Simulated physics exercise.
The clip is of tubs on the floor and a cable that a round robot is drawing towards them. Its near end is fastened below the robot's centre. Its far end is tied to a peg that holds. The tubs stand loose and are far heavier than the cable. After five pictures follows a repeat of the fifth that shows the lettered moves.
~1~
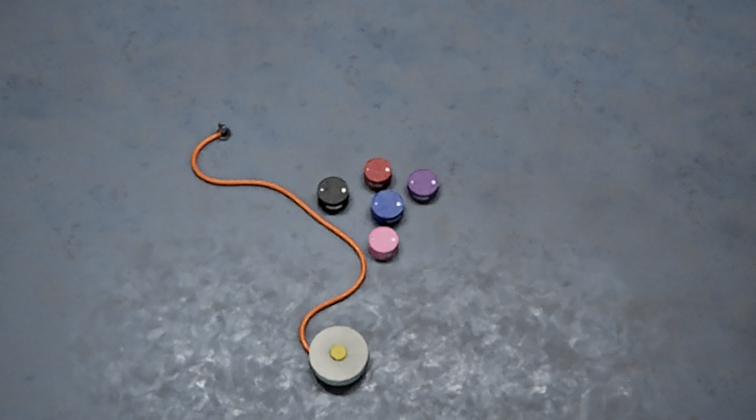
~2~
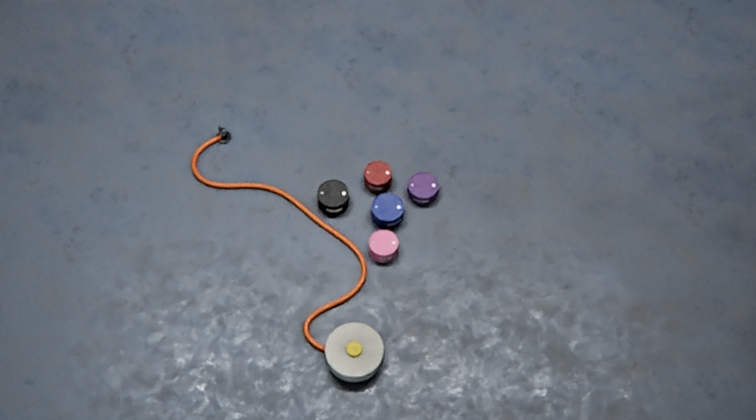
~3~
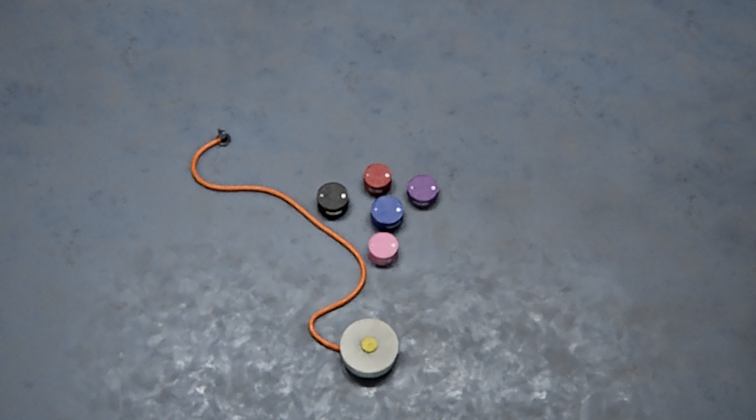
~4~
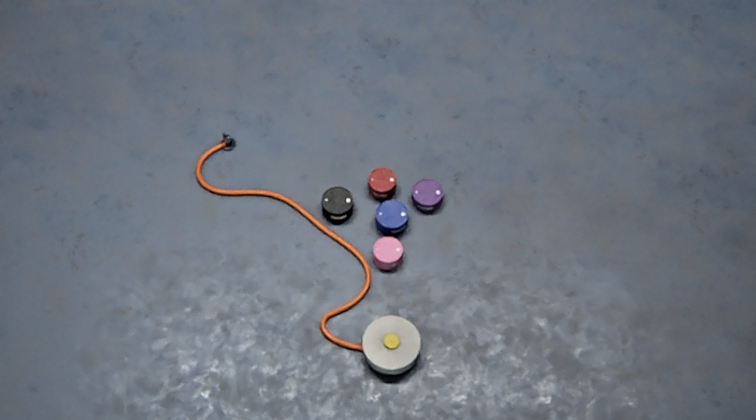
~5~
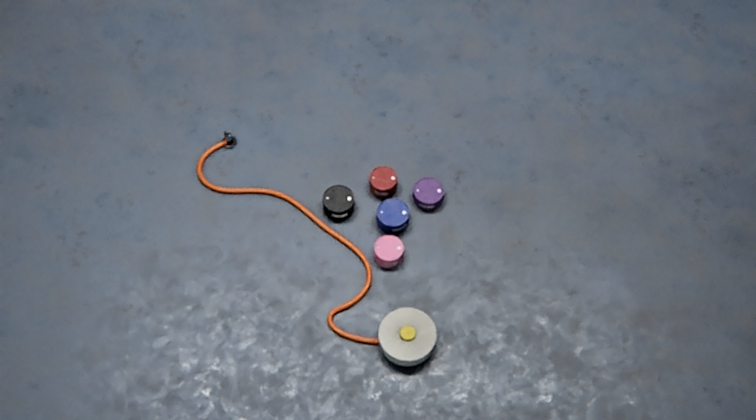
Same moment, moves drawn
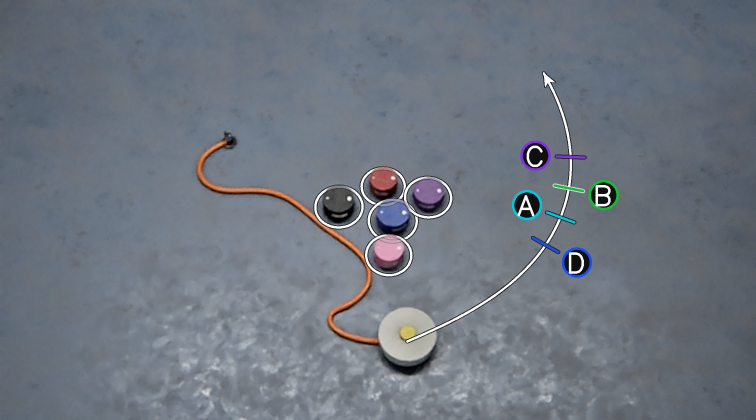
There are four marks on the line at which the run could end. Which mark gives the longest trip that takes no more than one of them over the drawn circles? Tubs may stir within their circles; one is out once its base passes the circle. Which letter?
The farthest stop within the limit is B.
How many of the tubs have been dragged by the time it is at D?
The count is none.
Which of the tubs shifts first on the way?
Pink.
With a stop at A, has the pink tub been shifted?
No.
On the marked copy, A at (561, 217); B at (569, 188); C at (571, 157); D at (546, 245); the route from (407, 342) via (556, 228) to (544, 73).
Following B. Soon after the start, robot (485, 298).
Later, robot (546, 242).
In the end, robot (570, 183); pink tub (391, 245); none over the rings.
As for the rest, A is within the limit but short; C has two over the rings; D is within the limit but short.
